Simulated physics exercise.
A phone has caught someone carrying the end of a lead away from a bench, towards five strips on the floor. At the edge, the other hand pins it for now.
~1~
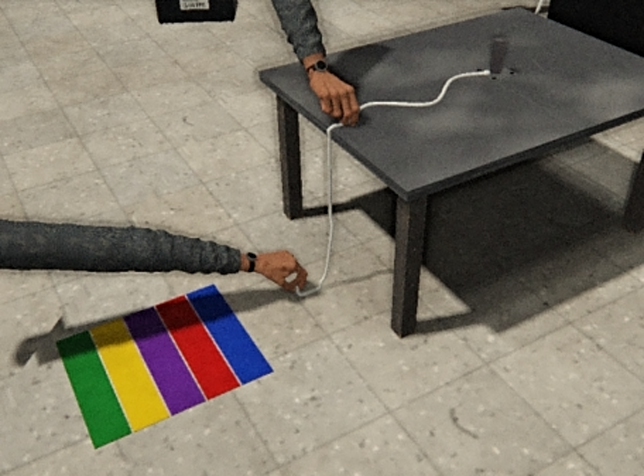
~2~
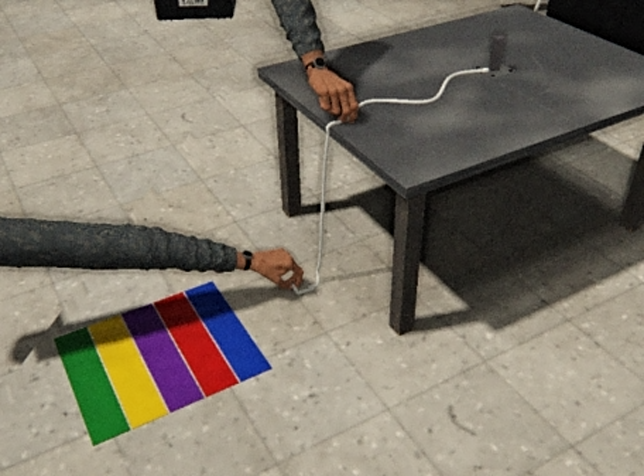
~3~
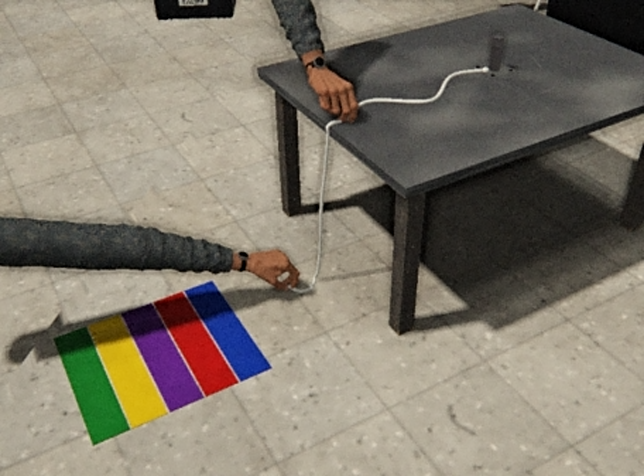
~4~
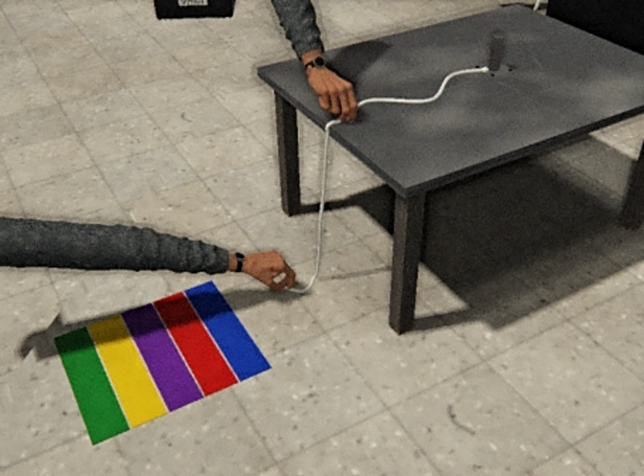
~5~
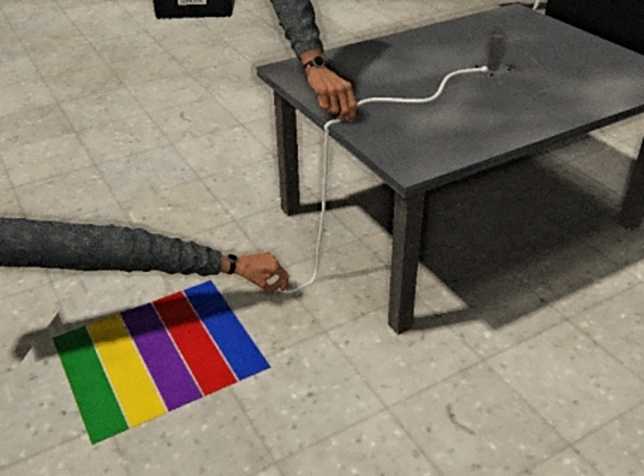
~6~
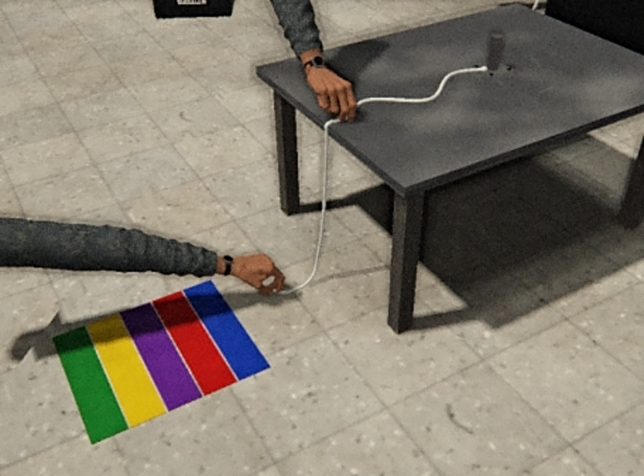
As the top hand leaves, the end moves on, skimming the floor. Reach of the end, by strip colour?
Purple.
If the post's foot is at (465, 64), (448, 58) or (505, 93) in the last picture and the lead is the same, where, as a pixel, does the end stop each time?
Places per try: (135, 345); (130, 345); (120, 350).
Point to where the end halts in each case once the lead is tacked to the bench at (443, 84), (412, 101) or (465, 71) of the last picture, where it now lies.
Expect roughly (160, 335) for the first, (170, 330) for the second and (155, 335) for the third.
Early on, end near (216, 313); over blue.
Midway, end near (177, 328); over red.
At the end of the slack, end near (153, 337); over purple. It gets as far as the purple strip.
